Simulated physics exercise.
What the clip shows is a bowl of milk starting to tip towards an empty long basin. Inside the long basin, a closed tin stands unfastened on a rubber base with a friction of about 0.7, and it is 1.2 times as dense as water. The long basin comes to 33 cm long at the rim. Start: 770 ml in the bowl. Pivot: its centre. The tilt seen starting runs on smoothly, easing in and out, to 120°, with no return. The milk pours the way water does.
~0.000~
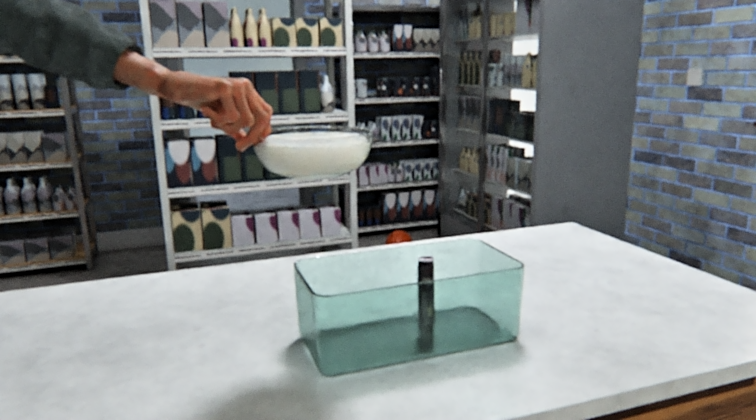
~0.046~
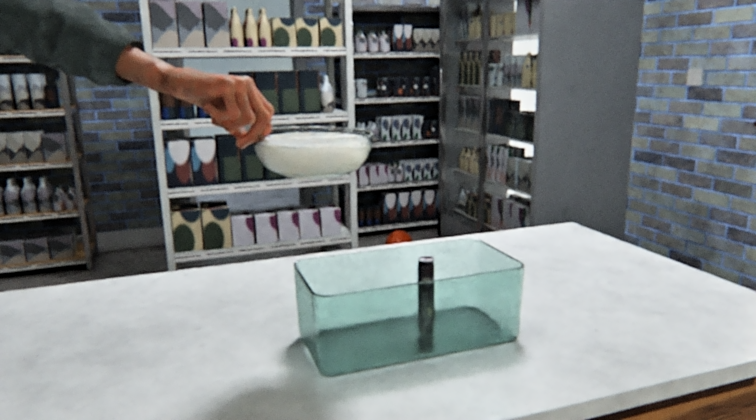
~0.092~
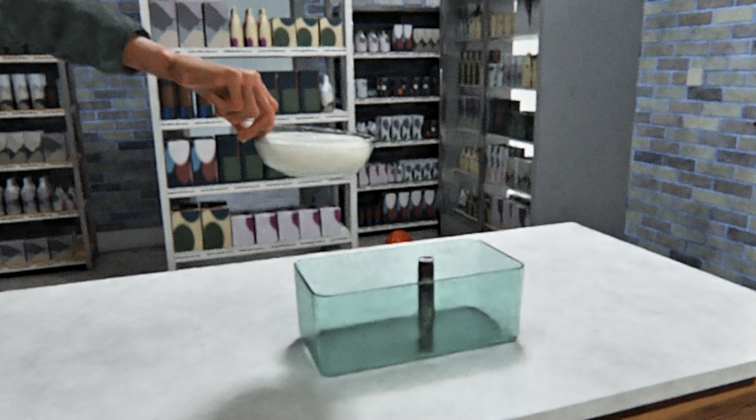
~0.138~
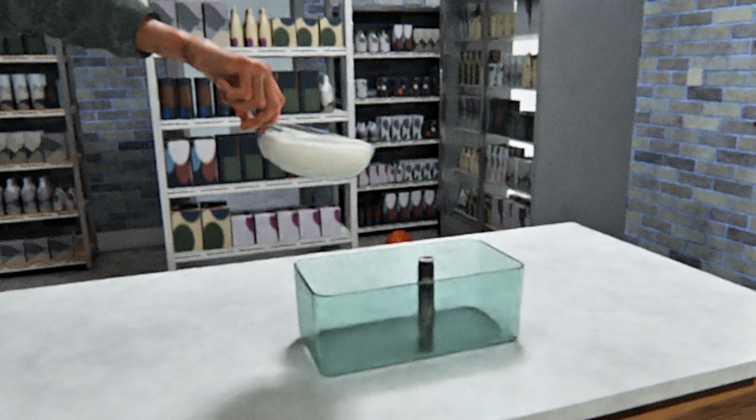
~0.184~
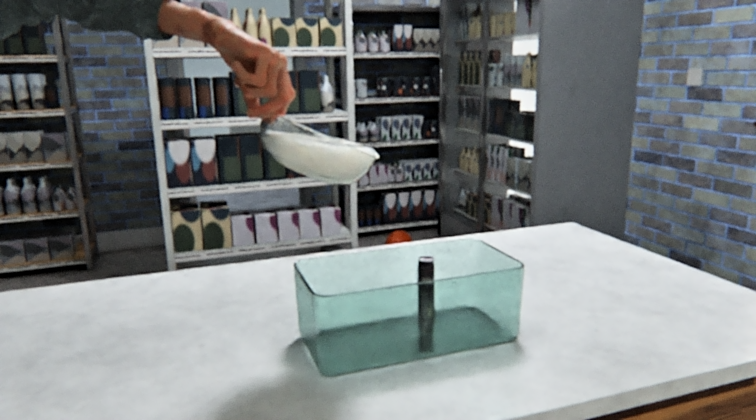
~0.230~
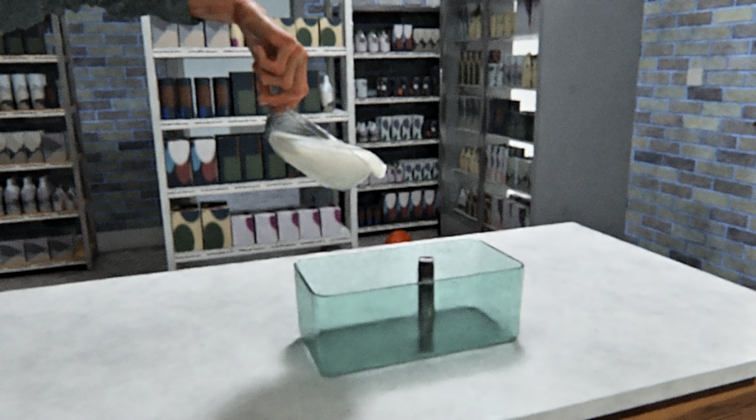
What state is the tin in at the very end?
My guess is it's going to keel over.
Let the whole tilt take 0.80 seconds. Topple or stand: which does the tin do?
Well, the tin simply tips.
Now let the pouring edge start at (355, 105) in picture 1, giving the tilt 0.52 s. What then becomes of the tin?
Then it tips over.
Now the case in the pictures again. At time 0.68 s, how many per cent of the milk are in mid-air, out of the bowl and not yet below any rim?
About 3 per cent.
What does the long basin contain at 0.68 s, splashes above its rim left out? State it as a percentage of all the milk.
About 96 %.
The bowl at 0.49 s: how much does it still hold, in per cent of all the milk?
Roughly 1 %.
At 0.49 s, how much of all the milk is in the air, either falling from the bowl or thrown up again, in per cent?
Roughly 34 %.
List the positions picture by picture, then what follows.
The first picture shows tilt 0°; pouring edge (369, 131); surface from (255, 142) to (366, 135); the long basin's rim runs from (303, 279) to (500, 252); the tin's top is at (426, 262).
The second picture shows tilt 2°; pouring edge (369, 133); surface from (255, 141) to (366, 136).
The third picture shows tilt 7°; pouring edge (370, 138); surface from (257, 139) to (367, 139).
The fourth picture shows tilt 15°; pouring edge (371, 146); surface from (259, 135) to (369, 142).
The fifth picture shows tilt 26°; pouring edge (371, 157); surface from (262, 134) to (363, 151); 5 per cent is over the edge.
The sixth picture shows tilt 38°; pouring edge (368, 170); surface from (268, 135) to (349, 150); 14 per cent is over the edge.
By 0.49 s the tilt is 110° and 1 per cent is still to pour; the tin stands where it began.
By 0.68 s the tilt is 120° and 0 per cent is still to pour; the tin stands 3 cm from where it began.
By 0.88 s the tilt is 120° and 0 per cent is still to pour; the tin leans 24°.
By 1.10 s the tilt is 120° and 0 per cent is still to pour; the tin lies on its side.
At rest the tin lies on its side.
